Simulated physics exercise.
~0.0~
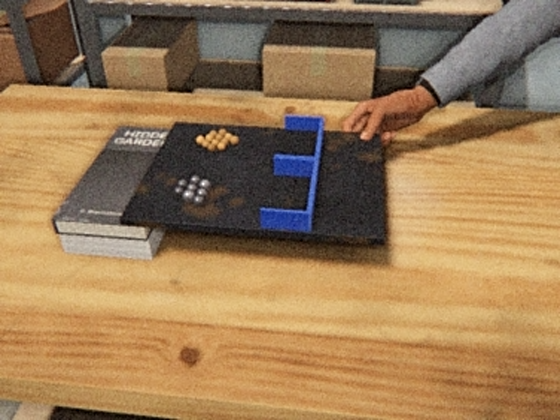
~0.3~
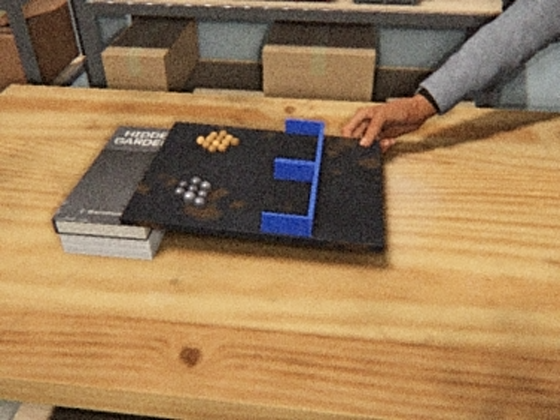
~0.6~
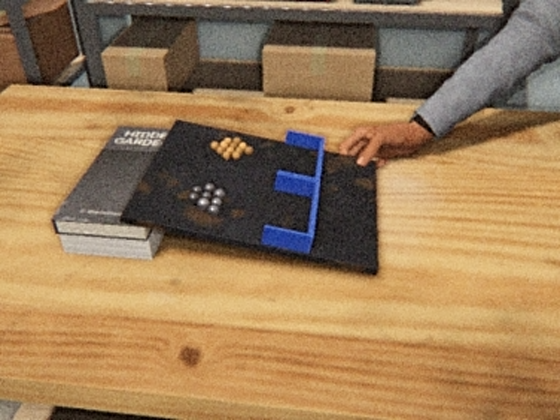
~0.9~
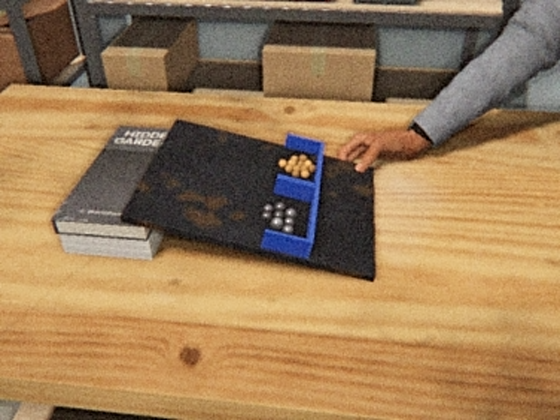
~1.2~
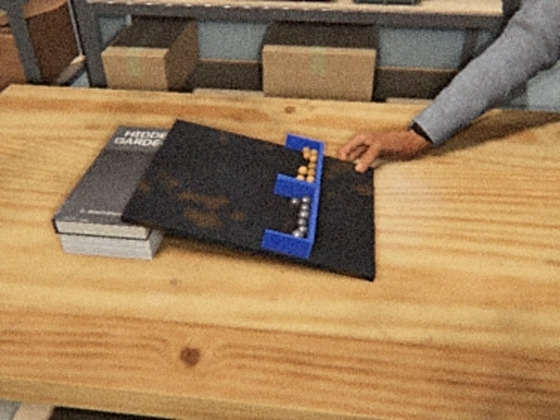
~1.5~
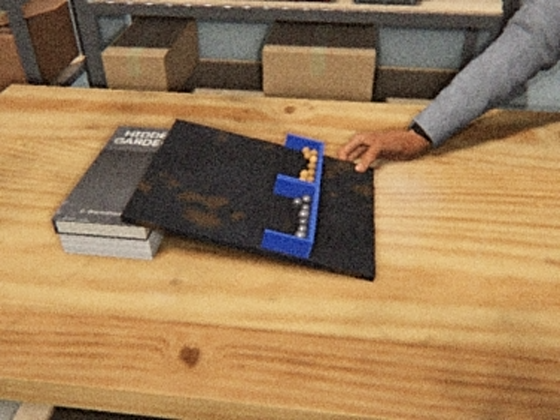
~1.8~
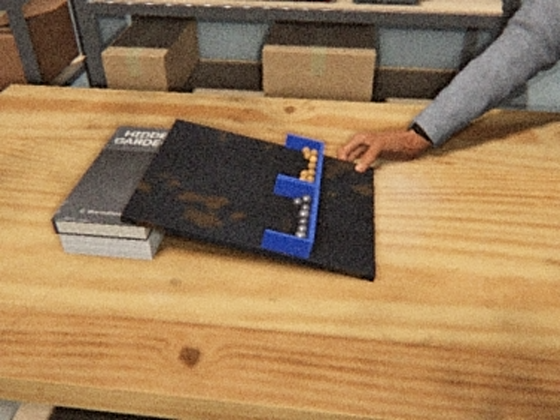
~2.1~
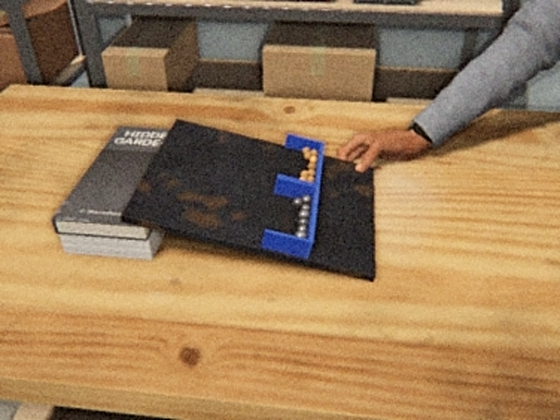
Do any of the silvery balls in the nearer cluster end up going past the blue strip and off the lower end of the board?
No, the silvery balls are stopped by the blue strip and come to rest gathered against it.
